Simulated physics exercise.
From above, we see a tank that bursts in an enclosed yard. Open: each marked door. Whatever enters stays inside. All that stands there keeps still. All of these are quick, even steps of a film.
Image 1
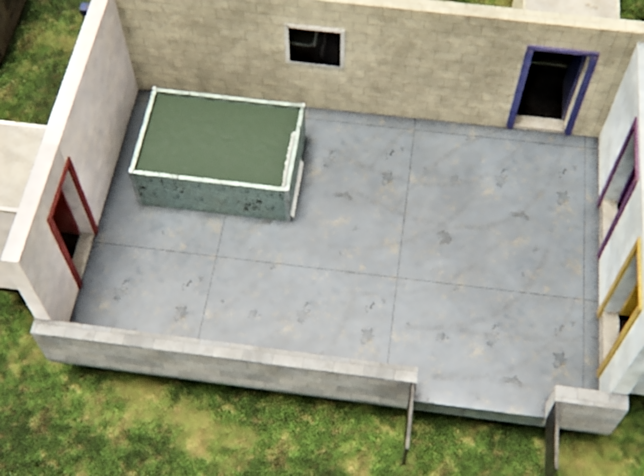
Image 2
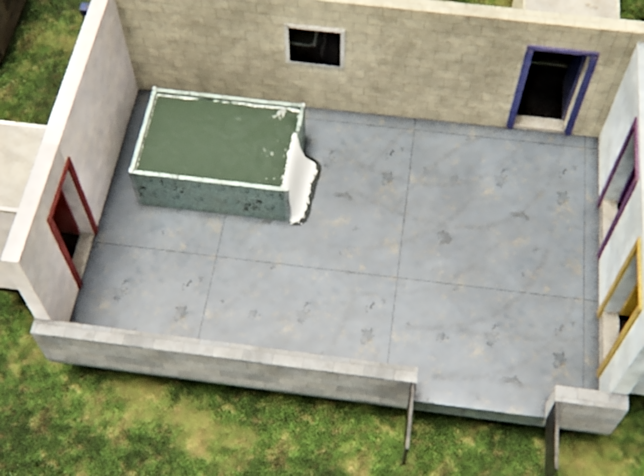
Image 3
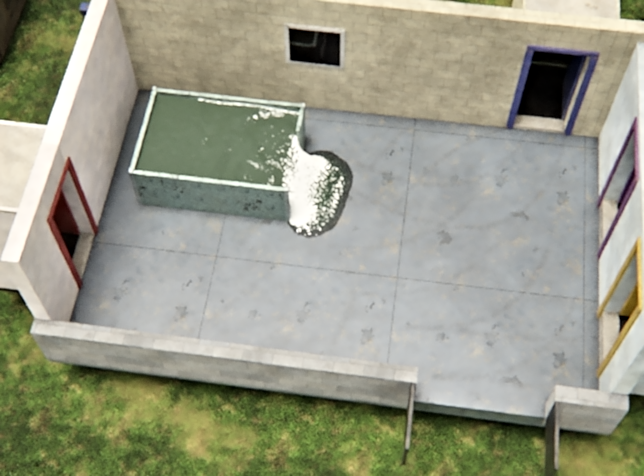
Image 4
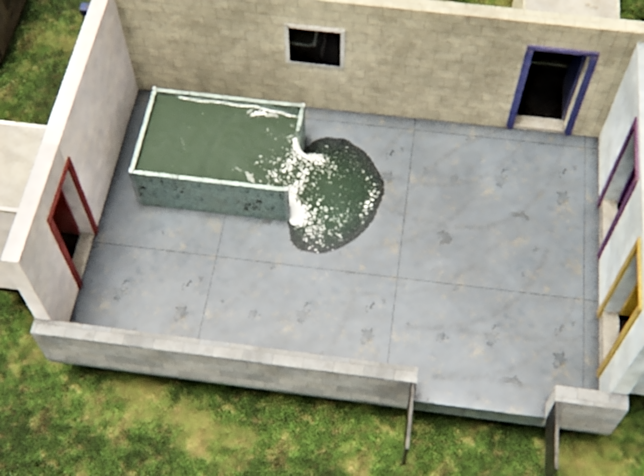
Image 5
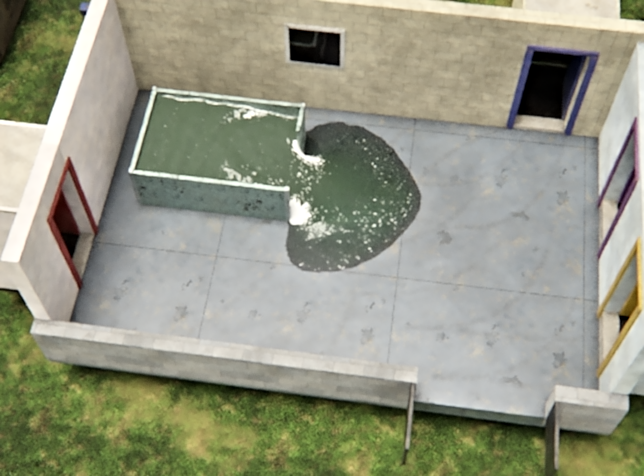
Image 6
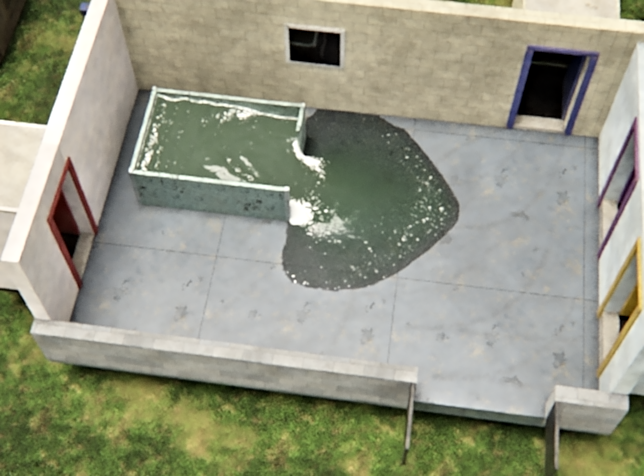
The clip shows a rectangular tank of green water in a walled, paved yard, seen from above. Its right side opens and white, foamy water pours out, spreading rightward across the floor in a widening dark green pool.
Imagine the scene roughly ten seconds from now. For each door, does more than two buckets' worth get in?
Door by door: The blue door, yes; the yellow door, no; the purple door, no; the red door, no.
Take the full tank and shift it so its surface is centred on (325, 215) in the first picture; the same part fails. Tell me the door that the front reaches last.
It's the red one, in my view.
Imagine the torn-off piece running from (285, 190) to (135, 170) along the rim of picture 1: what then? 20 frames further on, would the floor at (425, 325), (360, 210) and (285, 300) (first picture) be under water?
Submerged, untouched, submerged.
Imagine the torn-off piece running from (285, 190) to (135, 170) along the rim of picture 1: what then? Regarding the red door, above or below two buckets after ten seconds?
As I read it, the red door overshoots.
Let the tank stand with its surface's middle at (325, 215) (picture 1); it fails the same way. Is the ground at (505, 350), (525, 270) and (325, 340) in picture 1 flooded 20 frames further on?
Hit, hit, spared.
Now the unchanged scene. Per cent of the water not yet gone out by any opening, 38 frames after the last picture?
About 82 per cent.
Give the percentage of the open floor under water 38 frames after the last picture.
Estimate: Near 70 %.
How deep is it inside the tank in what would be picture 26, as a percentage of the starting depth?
I'd put it near 36 per cent.
A moment on, water covers 45 % of the floor; the blue door not reached, the yellow door not reached, the purple door wet at the sill, nothing in, the red door not reached.
Next, water covers 60 % of the floor; the blue door wet at the sill, nothing in, the yellow door wet at the sill, nothing in, the purple door wet at the sill, nothing in, the red door not reached.
Then, water covers 65 % of the floor; the blue door under two buckets in, the yellow door wet at the sill, nothing in, the purple door wet at the sill, nothing in, the red door not reached.
Later, water covers 70 % of the floor; the blue door over two buckets in, the yellow door wet at the sill, nothing in, the purple door wet at the sill, nothing in, the red door not reached.
In the end, water covers 95 % of the floor; the blue door over two buckets in, the yellow door wet at the sill, nothing in, the purple door wet at the sill, nothing in, the red door under two buckets in.
